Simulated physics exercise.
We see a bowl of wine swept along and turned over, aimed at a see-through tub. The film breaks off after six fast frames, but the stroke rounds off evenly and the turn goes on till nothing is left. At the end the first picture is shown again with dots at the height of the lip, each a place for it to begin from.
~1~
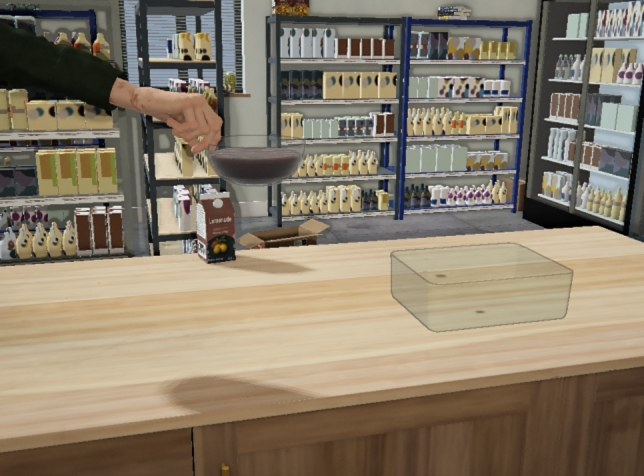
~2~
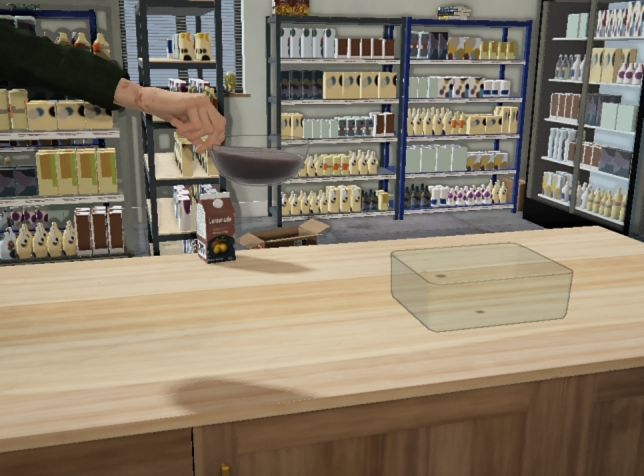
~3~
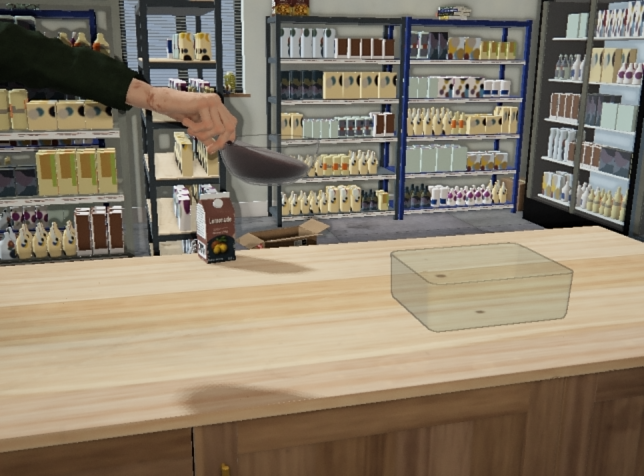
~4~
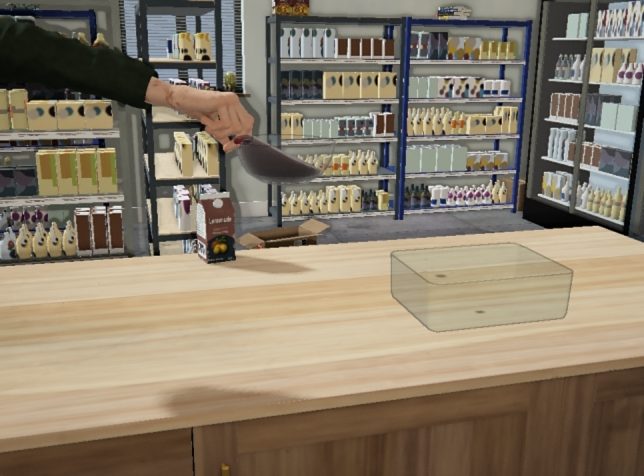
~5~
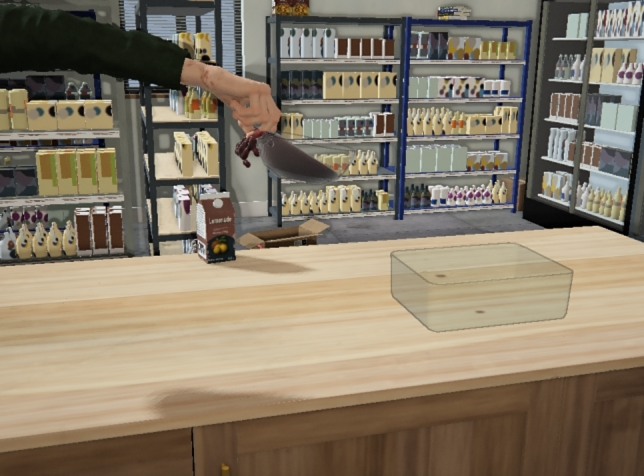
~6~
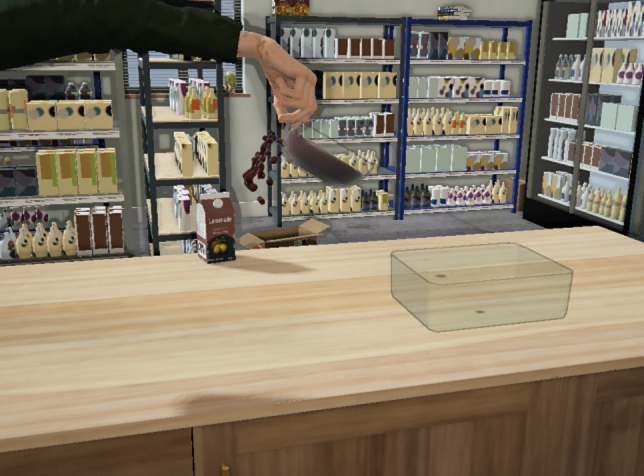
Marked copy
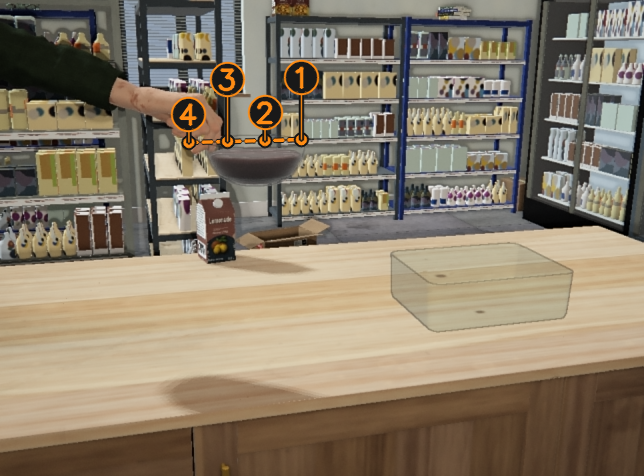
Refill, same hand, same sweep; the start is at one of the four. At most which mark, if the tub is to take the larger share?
2.
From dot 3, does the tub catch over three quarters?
No, less.
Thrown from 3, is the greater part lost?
Yes, that goes wrong.
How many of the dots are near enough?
Two of them.
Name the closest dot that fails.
Here it is dot 3.
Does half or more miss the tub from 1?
No.
On the marked copy, 1 at (301, 139); 2 at (265, 140); 3 at (227, 141); 4 at (188, 142).
With 1, about 65 % lands in the tub, 14 % falls short and 21 % goes beside or beyond.
With 2, about 63 % lands in the tub, 24 % falls short and 13 % goes beside or beyond.
With 3, about 25 % lands in the tub, 69 % falls short and 6 % goes beside or beyond.
With 4, about 0 % lands in the tub, 99 % falls short.
